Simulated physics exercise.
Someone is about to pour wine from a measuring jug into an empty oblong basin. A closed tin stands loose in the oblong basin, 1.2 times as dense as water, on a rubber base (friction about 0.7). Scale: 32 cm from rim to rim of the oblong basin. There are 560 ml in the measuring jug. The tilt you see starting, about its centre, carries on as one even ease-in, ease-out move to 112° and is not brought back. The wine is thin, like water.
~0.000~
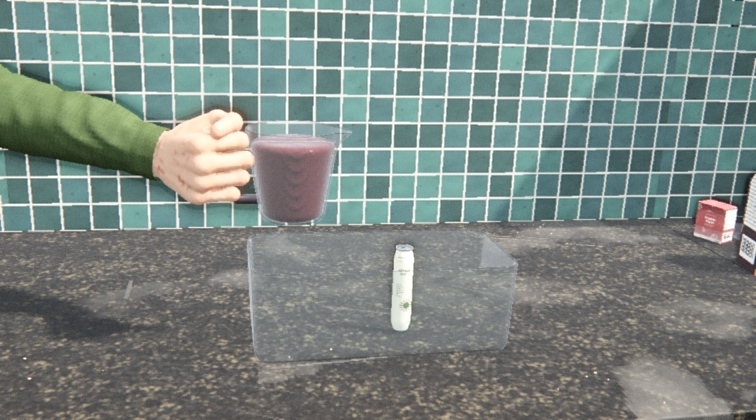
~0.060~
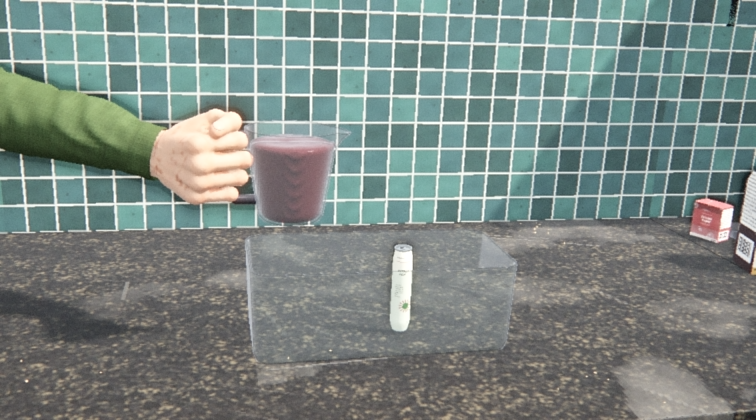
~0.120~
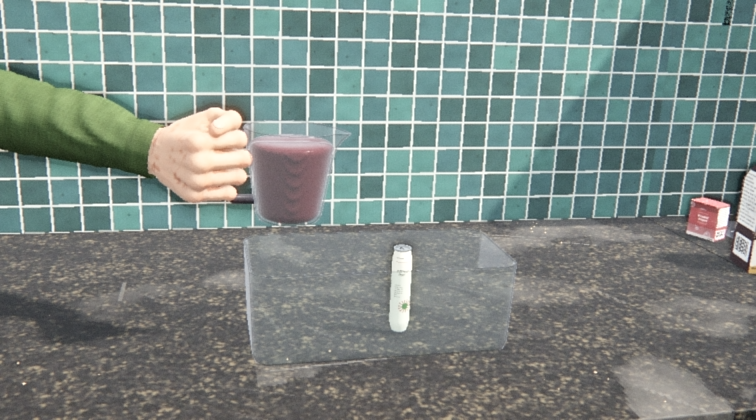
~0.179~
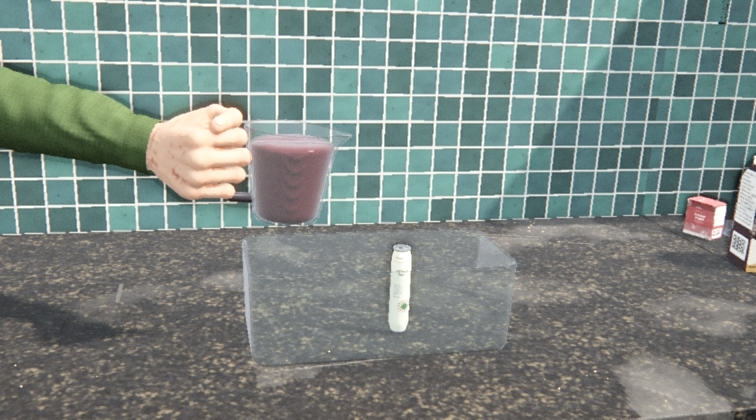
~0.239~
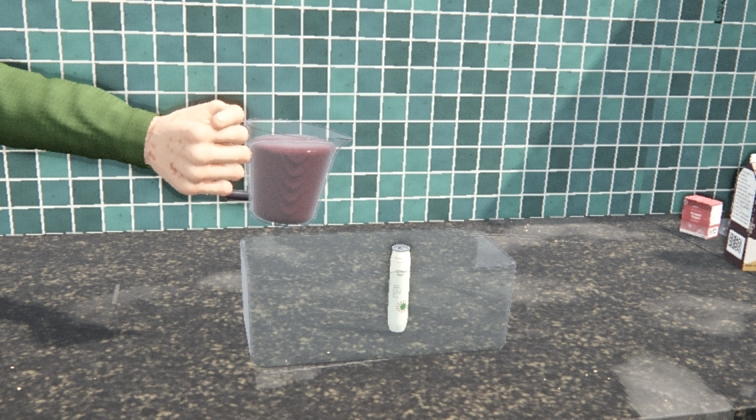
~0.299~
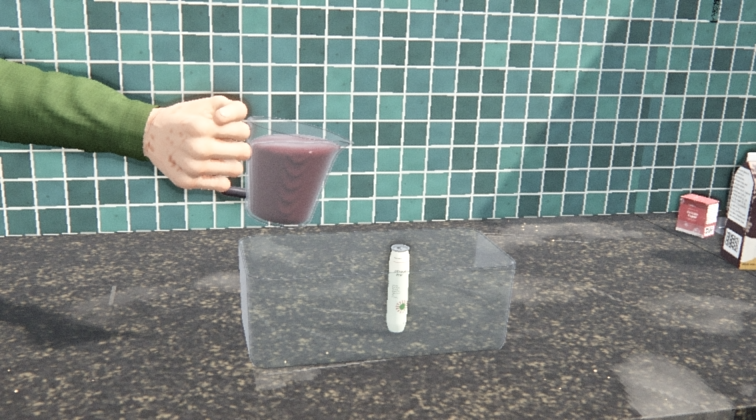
The footage shows a hand in a green sleeve holding a clear measuring jug of dark reddish liquid above a transparent oblong basin containing an upright pale tin; the jug stays nearly still, then tilts slightly to the right.
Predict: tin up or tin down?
The tin topples.
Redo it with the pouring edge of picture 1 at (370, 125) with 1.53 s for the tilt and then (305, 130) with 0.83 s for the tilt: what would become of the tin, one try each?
First it falls; then it keeps standing.
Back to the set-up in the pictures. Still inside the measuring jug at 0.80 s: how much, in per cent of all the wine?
Some 72 per cent.
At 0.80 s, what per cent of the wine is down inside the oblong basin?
Near 14 in a hundred.
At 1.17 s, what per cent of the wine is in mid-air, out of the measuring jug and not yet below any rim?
About 7 per cent.
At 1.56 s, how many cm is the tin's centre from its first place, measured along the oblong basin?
Some 7 cm.
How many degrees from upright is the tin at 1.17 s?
Near 75° from upright.
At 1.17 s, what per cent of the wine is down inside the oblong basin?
Near 80 in a hundred.
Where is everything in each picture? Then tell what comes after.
In the first frame, tilt 0°; pouring edge (352, 131); surface from (251, 142) to (336, 141); the oblong basin's rim runs from (250, 255) to (500, 248); the tin's top is at (404, 251).
In the second frame, tilt 0°; pouring edge (351, 131); surface from (249, 141) to (334, 142).
In the third frame, tilt 2°; pouring edge (351, 132); surface from (250, 141) to (333, 142).
In the fourth frame, tilt 4°; pouring edge (351, 134); surface from (249, 142) to (334, 143).
In the fifth frame, tilt 7°; pouring edge (352, 137); surface from (249, 142) to (336, 143).
In the sixth frame, tilt 11°; pouring edge (353, 141); surface from (250, 142) to (339, 143).
Then, 0.80 s in, the tilt is 63° and 71 per cent is still to pour; the tin stands where it began.
Then, 1.17 s in, the tilt is 101° and 13 per cent is still to pour; the tin lies on its side.
Then, 1.56 s in, the tilt is 112° and 0 per cent is still to pour; the tin lies on its side.
Then, 1.98 s in, the tilt is 112° and 0 per cent is still to pour; the tin lies on its side.
Finally, the tin lies on its side.
